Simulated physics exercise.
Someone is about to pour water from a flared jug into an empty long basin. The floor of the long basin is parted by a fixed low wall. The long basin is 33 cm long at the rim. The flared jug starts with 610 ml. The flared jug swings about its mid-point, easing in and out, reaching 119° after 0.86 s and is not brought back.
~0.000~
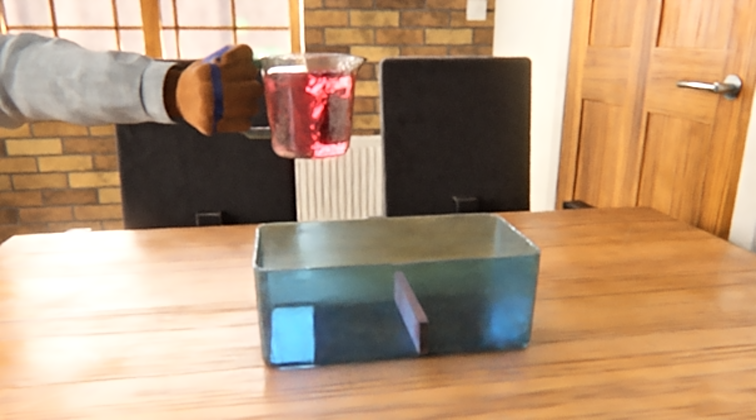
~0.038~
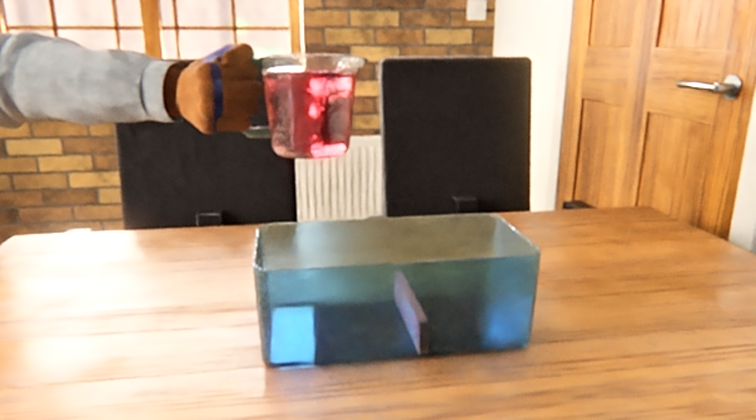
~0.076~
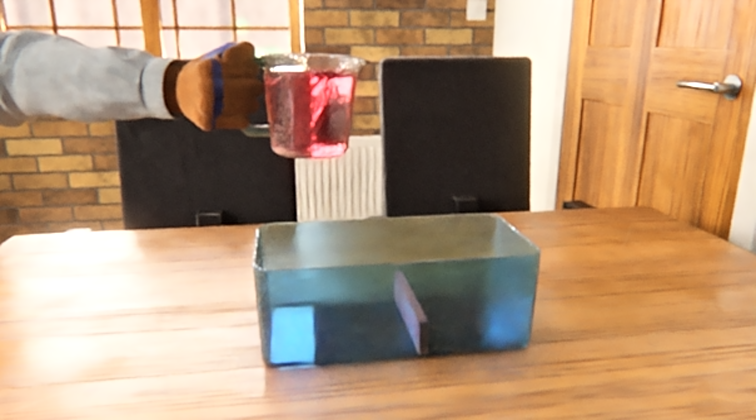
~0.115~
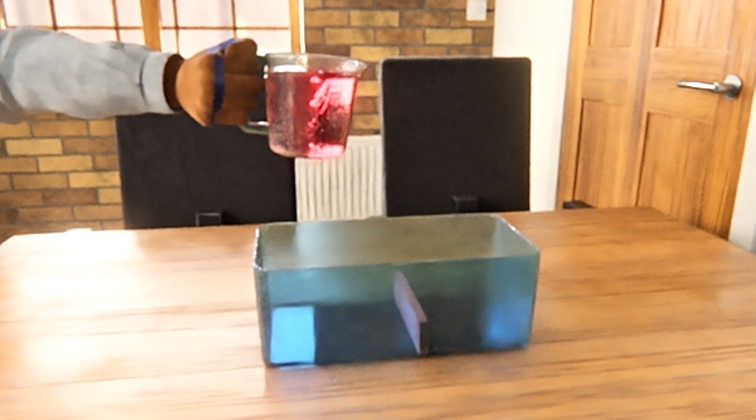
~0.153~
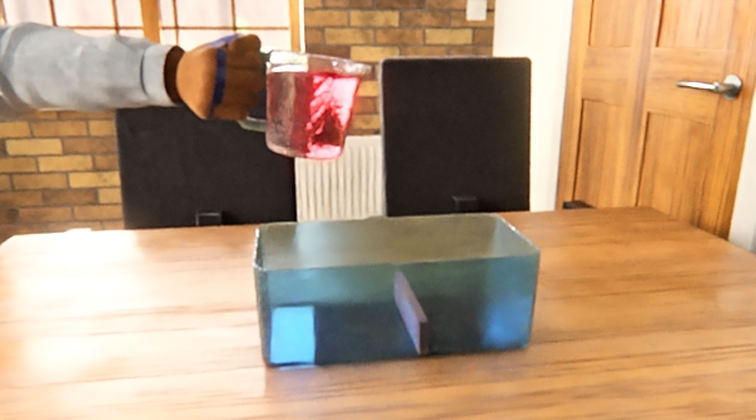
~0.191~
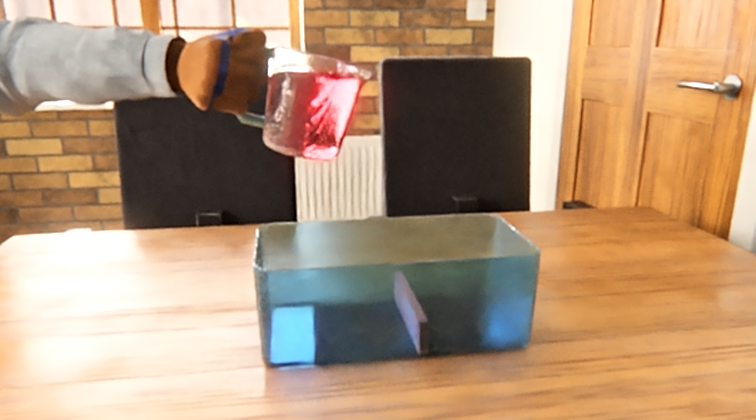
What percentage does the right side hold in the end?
Roughly 64 per cent is past the wall.
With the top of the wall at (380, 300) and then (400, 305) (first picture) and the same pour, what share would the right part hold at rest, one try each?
First 90, then 70 per cent.
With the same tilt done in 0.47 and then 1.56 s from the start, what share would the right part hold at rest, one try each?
In turn about 35 and 75 per cent.
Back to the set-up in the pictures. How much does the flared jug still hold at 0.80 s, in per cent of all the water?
About 7 per cent.
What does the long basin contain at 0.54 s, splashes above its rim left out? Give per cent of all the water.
Some 8 per cent.
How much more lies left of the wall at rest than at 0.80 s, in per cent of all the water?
Some 16 per cent.
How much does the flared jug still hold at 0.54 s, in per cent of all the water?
Some 64 per cent.
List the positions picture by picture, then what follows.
It leans 0°; its right rim is at (368, 57); the water meets the walls at (265, 71) and (354, 71); the long basin's rim runs from (256, 247) to (518, 233); the wall's top is at (410, 295), in the first frame.
It leans 1°; its right rim is at (368, 58); the water meets the walls at (265, 71) and (354, 70), in the second frame.
It leans 2°; its right rim is at (369, 60); the water meets the walls at (266, 70) and (355, 71), in the third frame.
It leans 5°; its right rim is at (372, 63); the water meets the walls at (267, 70) and (357, 72), in the fourth frame.
It leans 9°; its right rim is at (374, 67); the water meets the walls at (270, 71) and (360, 73), in the fifth frame.
It leans 14°; its right rim is at (377, 73); the water meets the walls at (272, 73) and (364, 75), in the sixth frame.
After 0.54 s the tilt is 83° and 63 per cent is still to pour, 0 is left of the wall and 8 right of it.
After 0.80 s the tilt is 118° and 7 per cent is still to pour, 18 is left of the wall and 59 right of it.
After 1.07 s the tilt is 119° and 0 per cent is still to pour, 35 is left of the wall and 64 right of it.
After 1.36 s the tilt is 119° and 0 per cent is still to pour, 35 is left of the wall and 64 right of it.
In the end 35 per cent lies left of the wall, 64 right of it and 1 outside.
